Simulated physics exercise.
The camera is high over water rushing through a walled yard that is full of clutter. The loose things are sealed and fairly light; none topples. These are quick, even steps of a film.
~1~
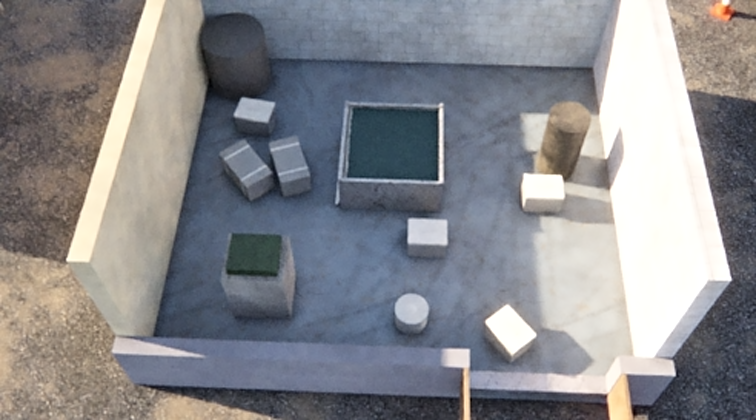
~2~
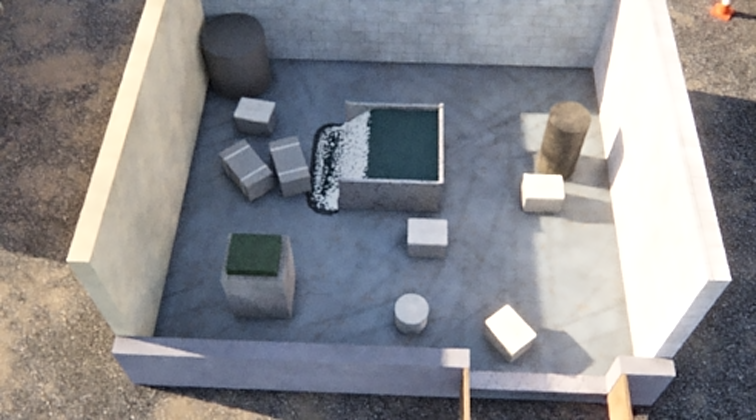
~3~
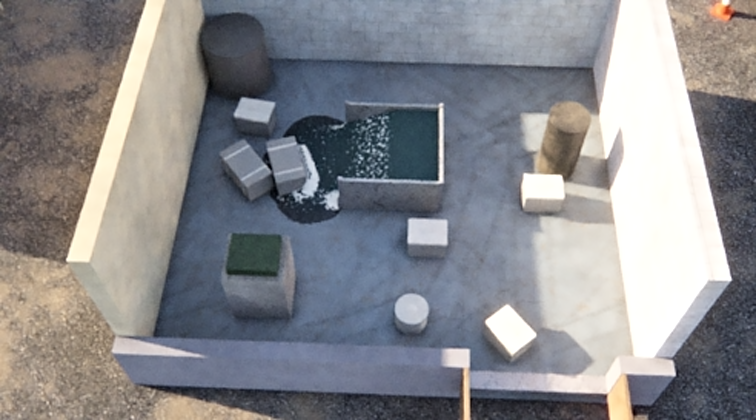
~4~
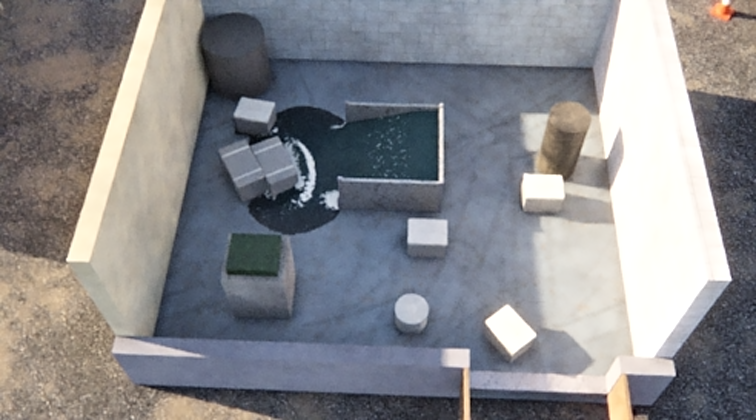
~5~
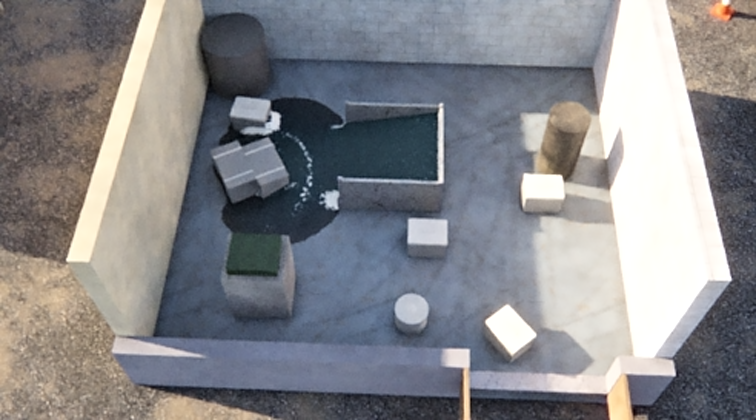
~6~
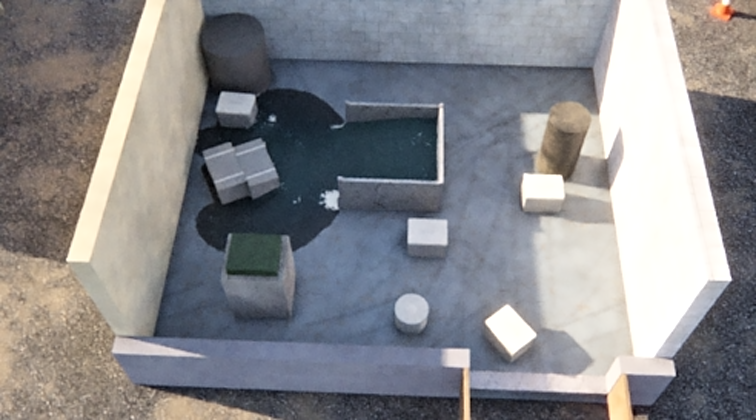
Dark water burst from the left side of a square tank in a walled yard and spread leftward, pushing two gray boxes together and then nudging a smaller pale block to the left.
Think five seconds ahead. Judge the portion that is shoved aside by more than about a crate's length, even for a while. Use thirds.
Share: One to two thirds.
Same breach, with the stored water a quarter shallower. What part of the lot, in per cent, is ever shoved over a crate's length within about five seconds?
Near 40 in a hundred.
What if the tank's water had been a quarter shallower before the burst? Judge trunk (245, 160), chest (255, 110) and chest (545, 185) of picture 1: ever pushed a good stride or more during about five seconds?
In that order: Moved that far, swept aside, no.
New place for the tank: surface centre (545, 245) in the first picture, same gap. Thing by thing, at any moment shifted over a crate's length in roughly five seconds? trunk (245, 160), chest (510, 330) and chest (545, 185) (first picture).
In turn: Short of that, under that, never so far.
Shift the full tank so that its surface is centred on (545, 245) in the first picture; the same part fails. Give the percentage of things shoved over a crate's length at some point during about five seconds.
I make it 60 per cent.
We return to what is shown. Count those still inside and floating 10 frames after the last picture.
It comes to 3.
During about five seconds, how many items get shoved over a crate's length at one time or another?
That makes 3.
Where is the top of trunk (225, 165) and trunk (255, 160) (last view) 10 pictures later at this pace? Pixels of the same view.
Near (192, 188) and (224, 187).
A moment on, 3 of 7 are well off their spots; 1 afloat.
Next, 3 of 7 are well off their spots; 3 afloat.
Later, 3 of 7 are well off their spots; 2 afloat.
In the end, 3 of 7 are well off their spots, and 3 have been at some point; 2 afloat.
